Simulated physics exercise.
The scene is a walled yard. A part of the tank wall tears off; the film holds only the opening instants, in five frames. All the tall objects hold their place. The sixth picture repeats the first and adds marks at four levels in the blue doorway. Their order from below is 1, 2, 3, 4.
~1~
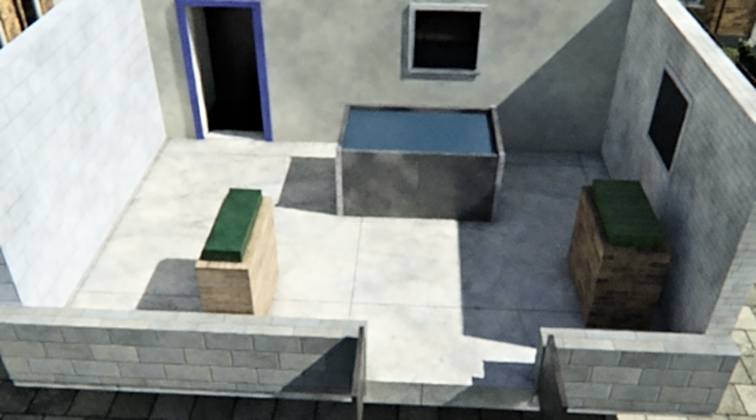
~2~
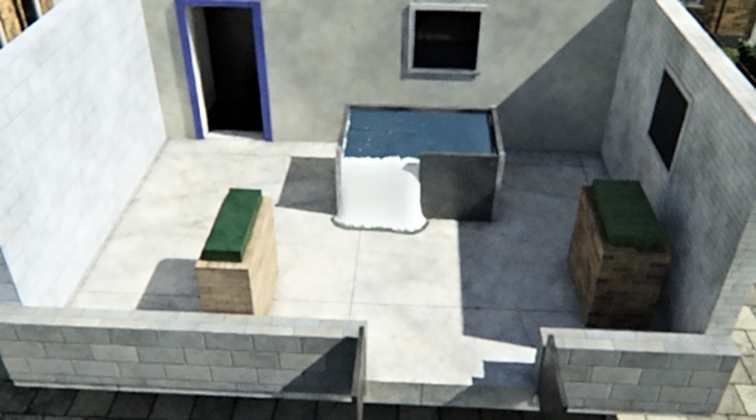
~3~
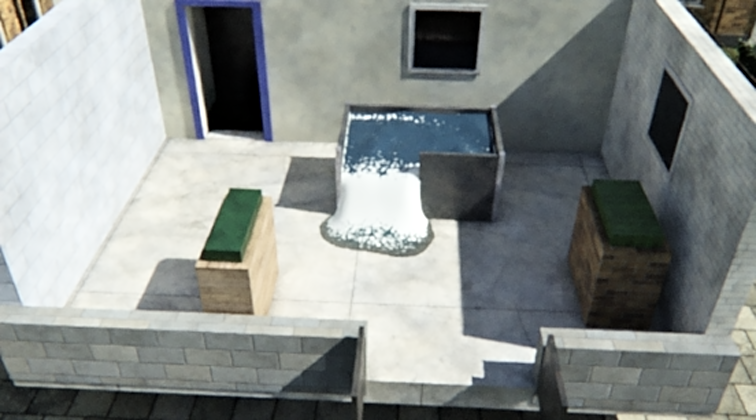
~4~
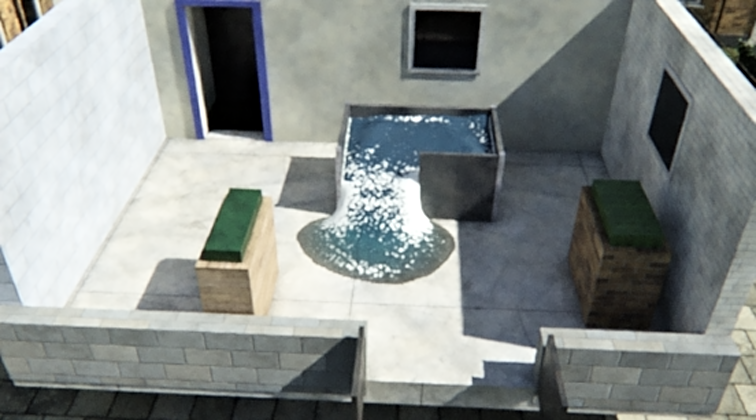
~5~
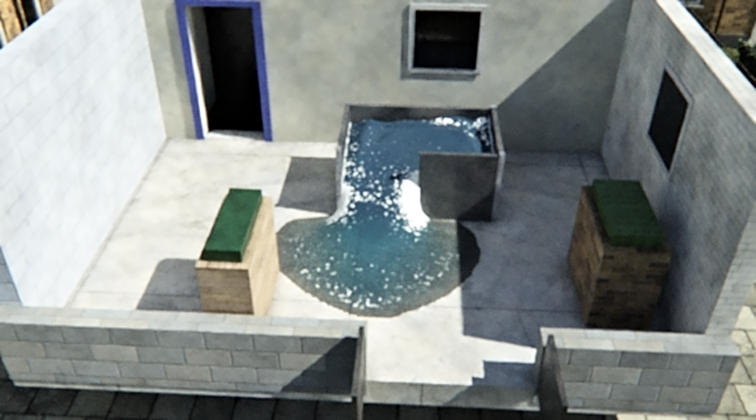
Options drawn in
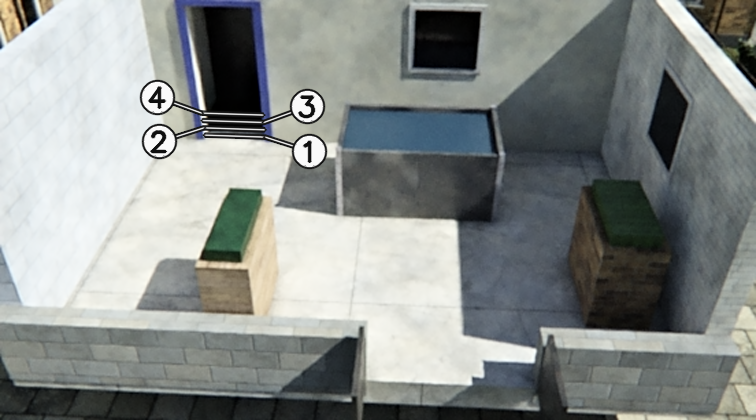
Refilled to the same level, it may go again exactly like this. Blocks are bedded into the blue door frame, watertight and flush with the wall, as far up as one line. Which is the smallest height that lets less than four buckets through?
1 will do.
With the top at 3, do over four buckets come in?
No, not at all.
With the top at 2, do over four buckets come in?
No, not at all.
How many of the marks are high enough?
All of them.
In white, 1 at (235, 136); 2 at (234, 128); 3 at (233, 121); 4 at (232, 114); from the bottom up 1, 2, 3, 4.
Choosing 1, nothing gets over.
Choosing 2, nothing gets over.
Choosing 3, nothing gets over.
Choosing 4, nothing gets over.
